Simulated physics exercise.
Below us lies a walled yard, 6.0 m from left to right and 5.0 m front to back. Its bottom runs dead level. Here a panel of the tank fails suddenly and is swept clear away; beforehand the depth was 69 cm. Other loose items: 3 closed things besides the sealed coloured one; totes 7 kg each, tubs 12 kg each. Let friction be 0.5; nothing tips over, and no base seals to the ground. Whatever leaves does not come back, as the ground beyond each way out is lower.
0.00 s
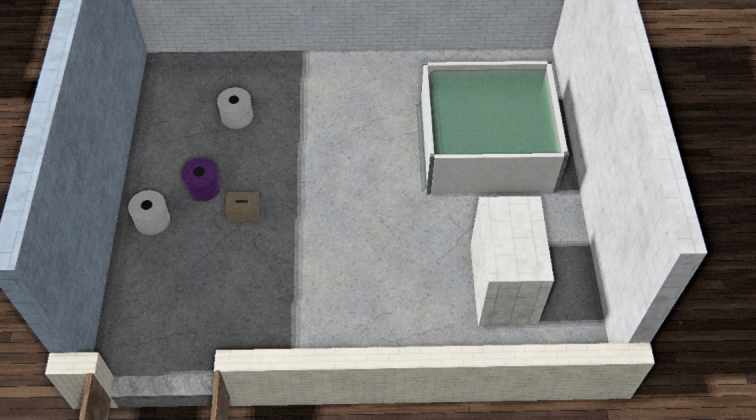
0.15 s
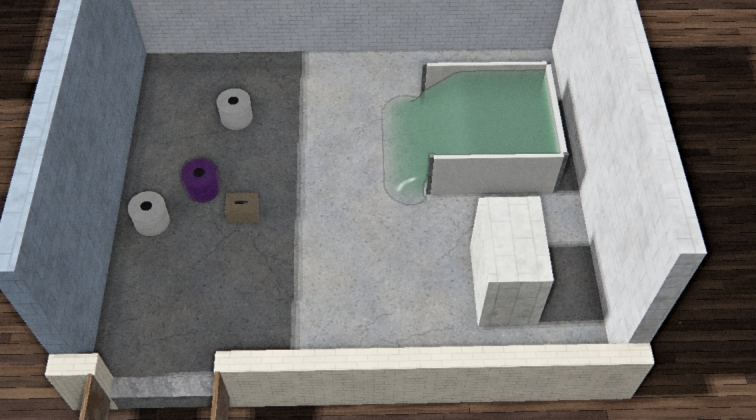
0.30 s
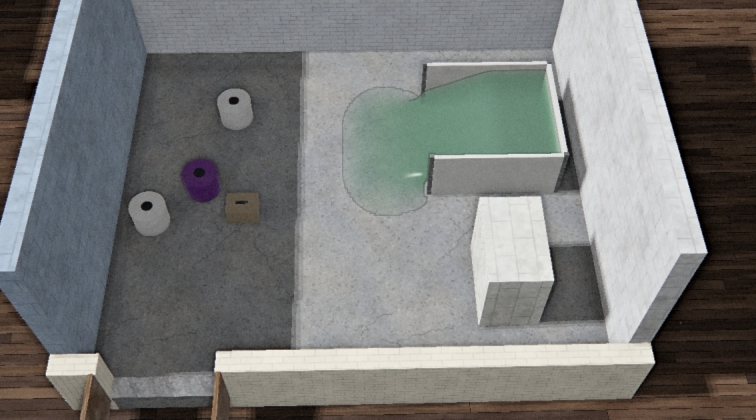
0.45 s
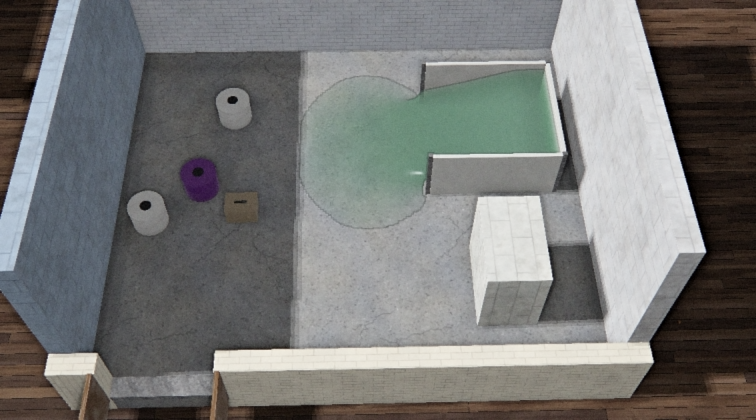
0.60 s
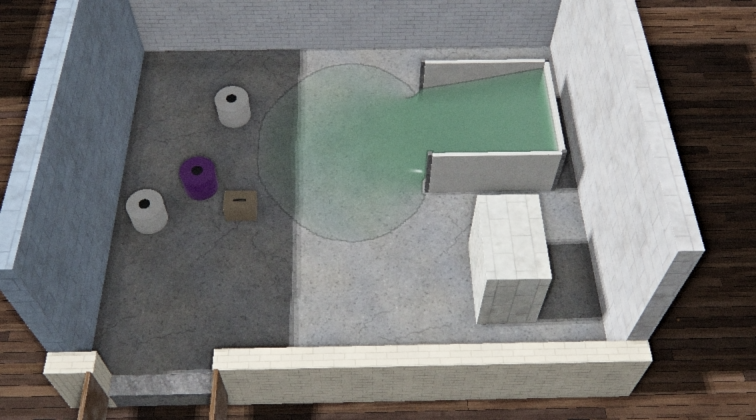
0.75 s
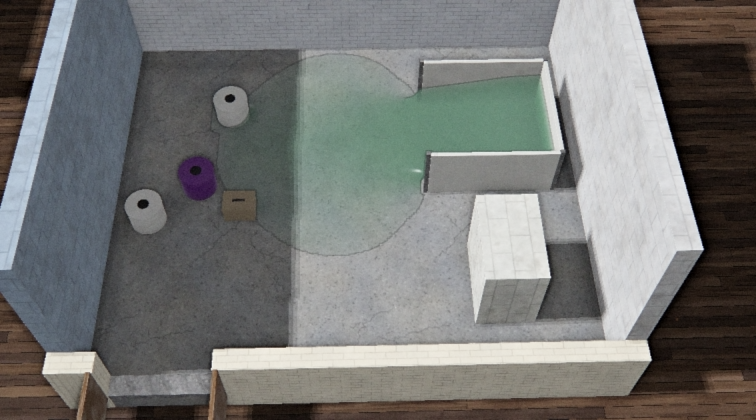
The clip opens on a walled yard with a tank of green water at the right and three tubs and a brown box at the left. The tank's left side gives way and water pours out, fanning leftward across the pale floor. The rounded sheet spreads onto the darker floor, reaching the unmoved box.
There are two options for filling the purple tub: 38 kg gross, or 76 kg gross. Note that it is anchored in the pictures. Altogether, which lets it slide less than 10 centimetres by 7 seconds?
I would say only the 76 kg option.
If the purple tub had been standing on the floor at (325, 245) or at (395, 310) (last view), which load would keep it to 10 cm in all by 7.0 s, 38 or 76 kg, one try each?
Well, the little one does for the first, the little one does for the second.
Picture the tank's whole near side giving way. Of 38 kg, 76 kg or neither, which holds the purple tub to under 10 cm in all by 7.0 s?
With that failure, the small mass keeps it.
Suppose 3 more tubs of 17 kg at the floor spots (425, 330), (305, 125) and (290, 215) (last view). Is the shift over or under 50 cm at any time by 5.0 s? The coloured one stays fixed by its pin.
Taking them one by one: Below the mark; above the mark; above the mark.
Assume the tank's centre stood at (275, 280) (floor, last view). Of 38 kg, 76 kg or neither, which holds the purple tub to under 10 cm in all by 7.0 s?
Result, then: Lighter one suffices.
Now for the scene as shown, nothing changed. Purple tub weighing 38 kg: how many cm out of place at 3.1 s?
It would be some 40 cm from its spot.
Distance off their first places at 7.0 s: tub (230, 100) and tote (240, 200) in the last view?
In that order: 60 cm, washed out.
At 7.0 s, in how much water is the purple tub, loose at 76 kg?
Close to 4 cm deep.
After 1.4 s the purple tub would be 9 cm from its start with 38 kg and 0 cm from its start with 76 kg; 12 cm of water round it then.
After 3.1 s the purple tub would be 43 cm from its start with 38 kg and 0 cm from its start with 76 kg; 9 cm of water round it then.
After 4.9 s the purple tub would be 43 cm from its start with 38 kg and 0 cm from its start with 76 kg; 5 cm of water round it then.
After 7.0 s the purple tub would be 43 cm from its start with 38 kg and 0 cm from its start with 76 kg; 4 cm of water round it then.
